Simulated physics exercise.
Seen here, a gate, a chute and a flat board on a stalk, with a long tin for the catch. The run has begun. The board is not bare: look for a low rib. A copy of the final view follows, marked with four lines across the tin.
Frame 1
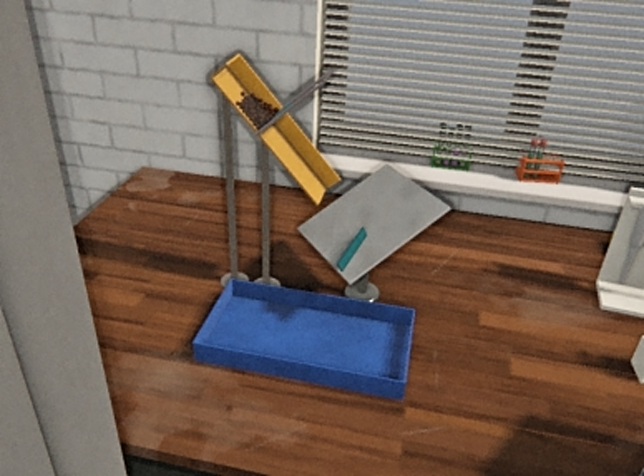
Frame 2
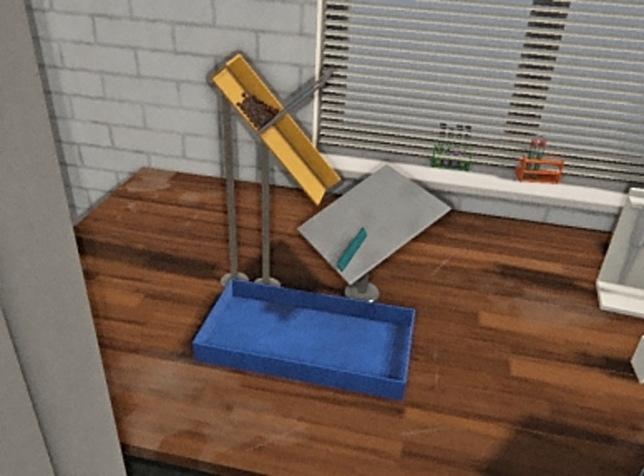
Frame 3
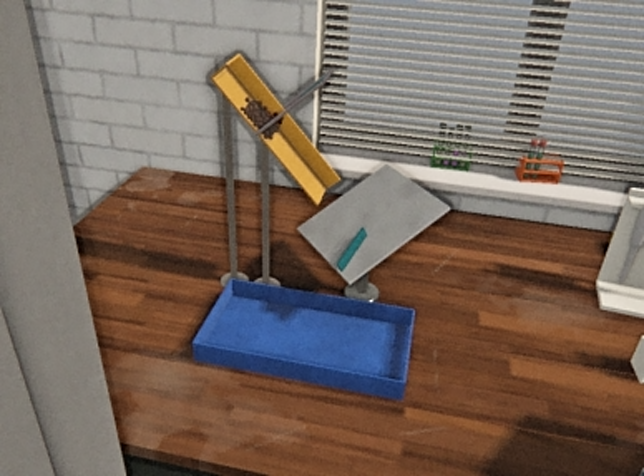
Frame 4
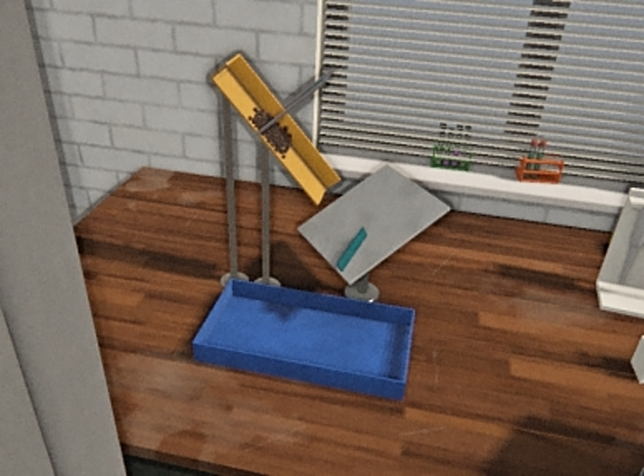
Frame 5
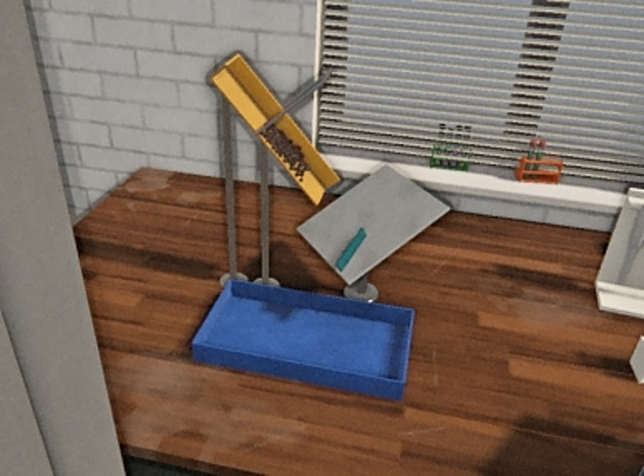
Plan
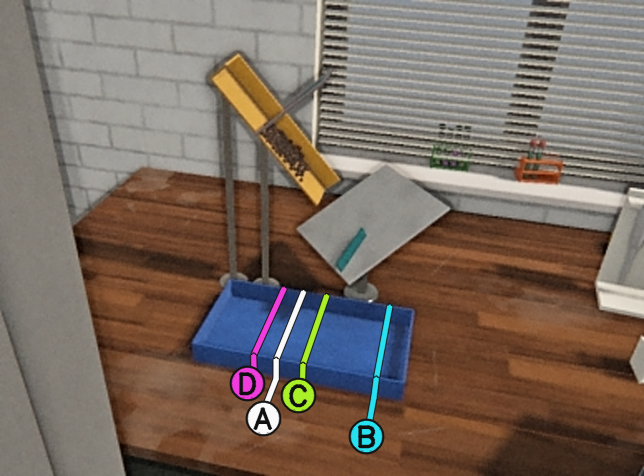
A dark wooden worktop fills the view, seen from above at an angle, with a pale brick wall and a window with blinds behind it. A steep yellow chute on grey posts holds small brown pieces near its top, beside a tilted grey board with a teal rib, above an empty blue tray. The pieces slide down the chute, spreading into a longer trail toward its lower end, while the camera stays still.
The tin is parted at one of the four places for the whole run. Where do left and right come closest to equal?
Take A.
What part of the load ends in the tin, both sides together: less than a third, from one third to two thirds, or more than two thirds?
More than two thirds.
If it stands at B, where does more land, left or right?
Left.
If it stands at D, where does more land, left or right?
More lands on the right.
On the marked copy, line A crosses the front rim at (276, 358); line B crosses the front rim at (376, 377); line C crosses the front rim at (303, 364); line D crosses the front rim at (254, 354).
Choosing A, of what is caught, roughly half on the left of the divider, roughly half on the right.
Choosing B, of what is caught, every piece on the left of the divider, not one piece on the right.
Choosing C, of what is caught, almost all on the left of the divider, about a tenth on the right.
Choosing D, of what is caught, about a tenth on the left of the divider, almost all on the right.
